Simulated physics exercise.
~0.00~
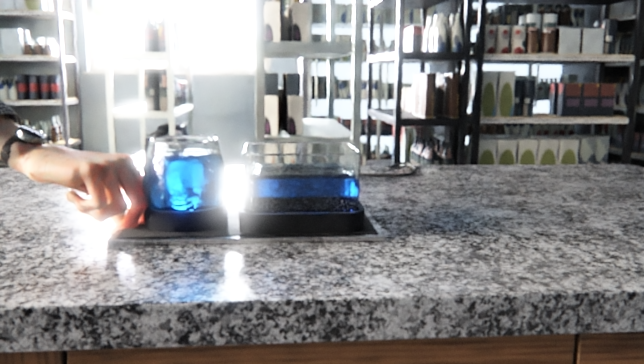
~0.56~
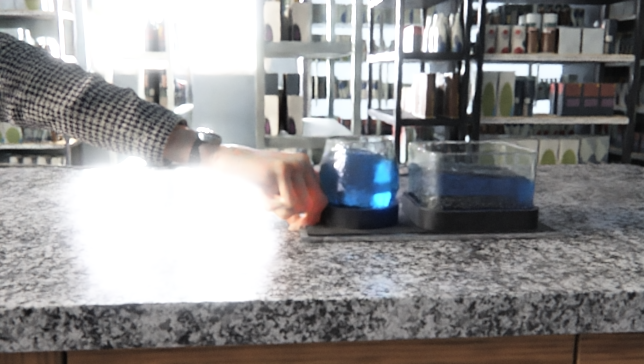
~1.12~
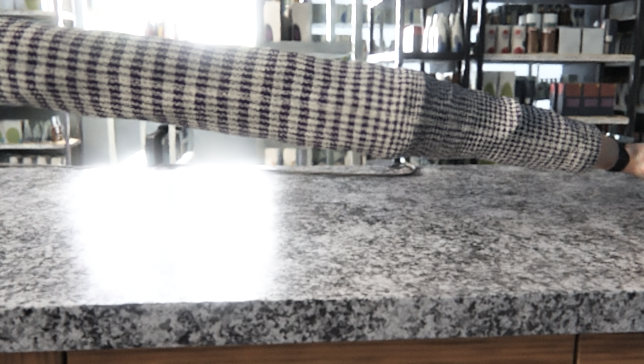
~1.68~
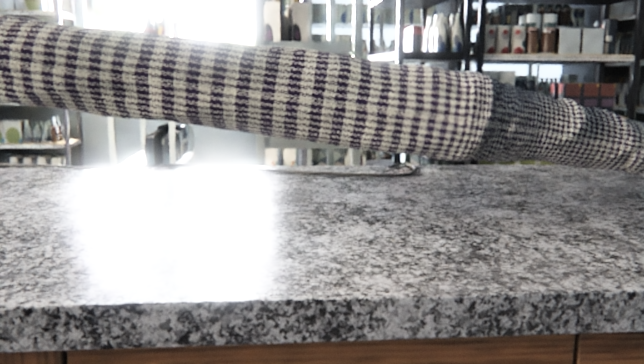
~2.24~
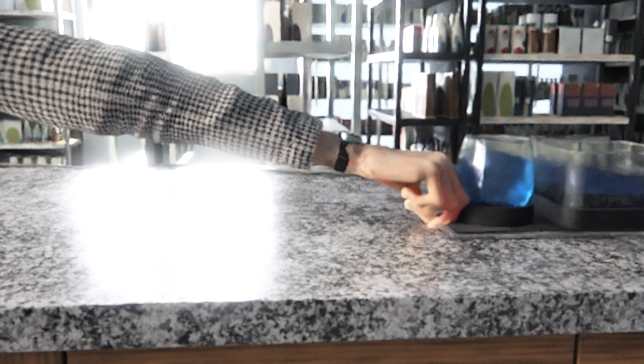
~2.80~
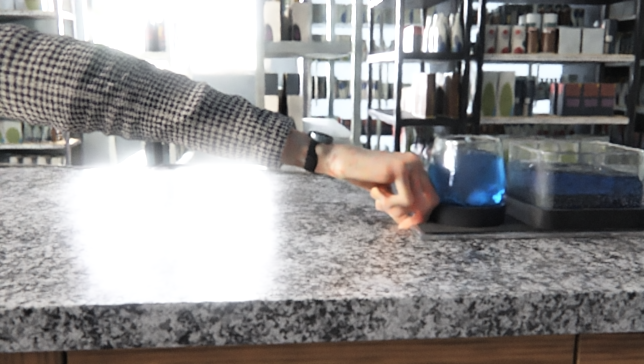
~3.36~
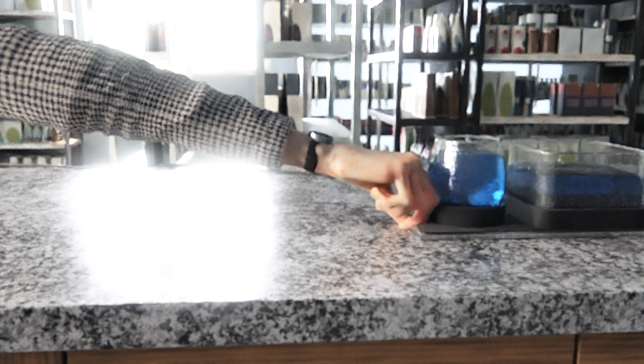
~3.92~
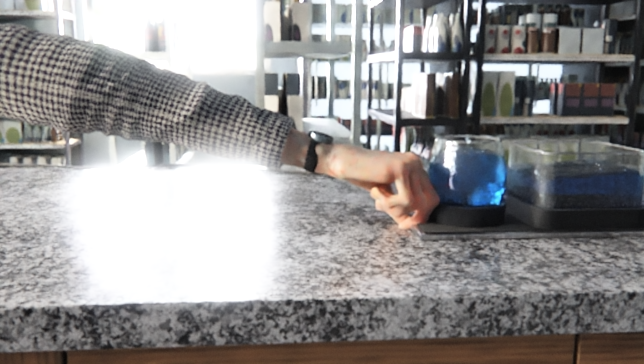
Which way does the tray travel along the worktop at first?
It travels to the right, pushed along by the hand at its left end.
To begin with, a hand at the left of a speckled stone worktop holds a dark tray carrying a rounded glass and an oblong clear tub, both with blue liquid inside. The hand pushes the tray to the right, and the arm in its checked sleeve stretches across the view until the tray is no longer visible. The tray then comes back into sight at the right, moving left with the hand still at its near end. After a short further slide left it stops, and glass, tub and hand stay still, with blue liquid remaining in both containers.
